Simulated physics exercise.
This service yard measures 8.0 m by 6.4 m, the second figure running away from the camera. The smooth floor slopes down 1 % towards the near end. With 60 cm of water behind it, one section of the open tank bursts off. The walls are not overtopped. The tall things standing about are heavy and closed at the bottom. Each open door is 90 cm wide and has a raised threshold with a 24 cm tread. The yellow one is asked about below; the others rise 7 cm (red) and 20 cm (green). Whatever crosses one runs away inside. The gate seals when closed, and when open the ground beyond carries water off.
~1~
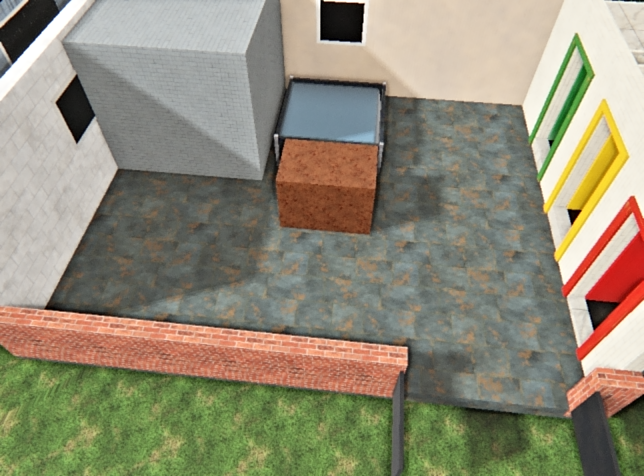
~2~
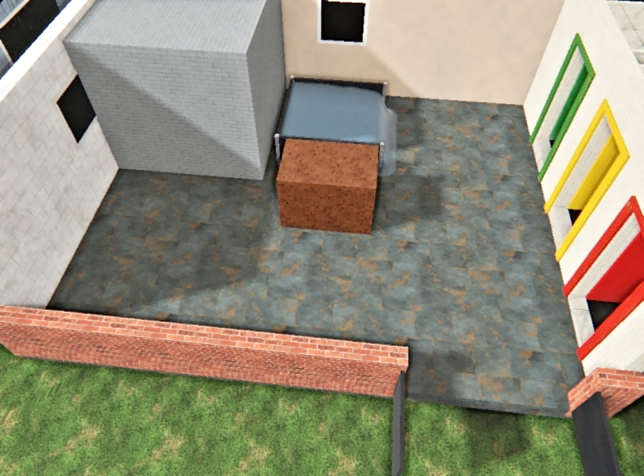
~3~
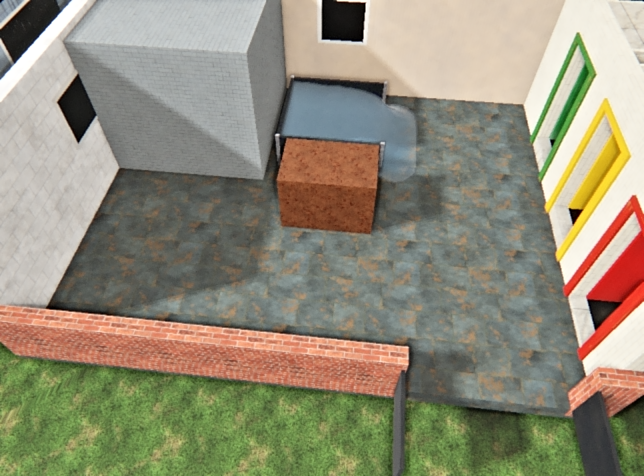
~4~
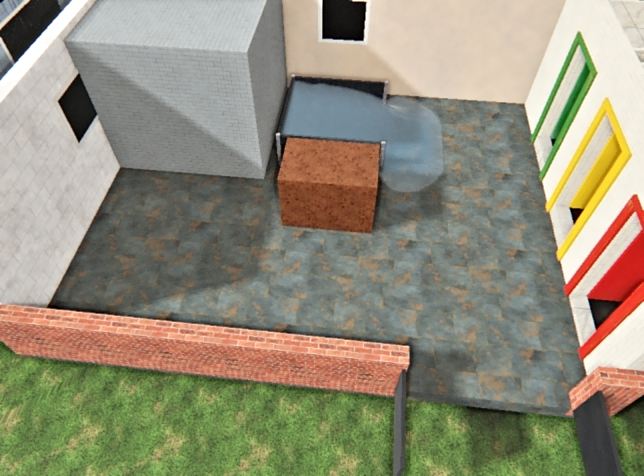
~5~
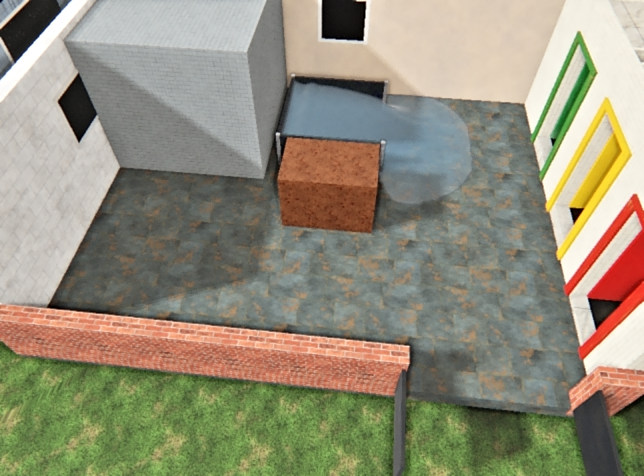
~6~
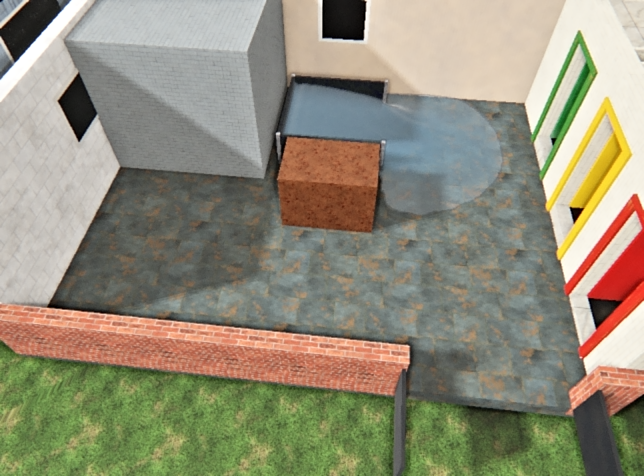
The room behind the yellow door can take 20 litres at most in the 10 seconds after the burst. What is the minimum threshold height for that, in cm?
It would have to be roughly 12 cm high.
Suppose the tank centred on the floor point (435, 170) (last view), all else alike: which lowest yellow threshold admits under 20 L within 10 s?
About 22 cm.
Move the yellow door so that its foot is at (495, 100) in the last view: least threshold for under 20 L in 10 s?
Roughly 22 cm.
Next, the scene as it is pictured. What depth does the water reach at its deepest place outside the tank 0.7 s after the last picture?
About 30 cm.
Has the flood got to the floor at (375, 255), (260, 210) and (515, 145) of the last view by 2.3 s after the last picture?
In that order: Still dry, dry, wet.
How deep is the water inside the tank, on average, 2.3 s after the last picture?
Roughly 12 cm on average.
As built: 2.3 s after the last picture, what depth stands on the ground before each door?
In cm: Yellow 16, red 9, green 24.
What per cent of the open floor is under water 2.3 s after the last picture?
About 35 per cent.
Then, 0.7 s after the last picture water covers 30 % of the floor, deepest (30 cm) near (531, 144); it has not reached the yellow door.
Then, 2.3 s after the last picture water covers 35 % of the floor, deepest (26 cm) near (464, 106); 16 cm at the yellow door, 0 litres in over its 22 cm threshold.
Then, 9.3 s after the last picture water covers 75 % of the floor, deepest (7 cm) near (34, 333); 3 cm at the yellow door, 0 litres in over its 22 cm threshold.
At the yellow door as built, the water peaked near 19 cm, 1.7 s after the last picture.
With a threshold of 10 cm, 32 litres would have come in within the 10 s; with 13.5 cm, 12 litres. So under 20 litres takes about 12 cm.
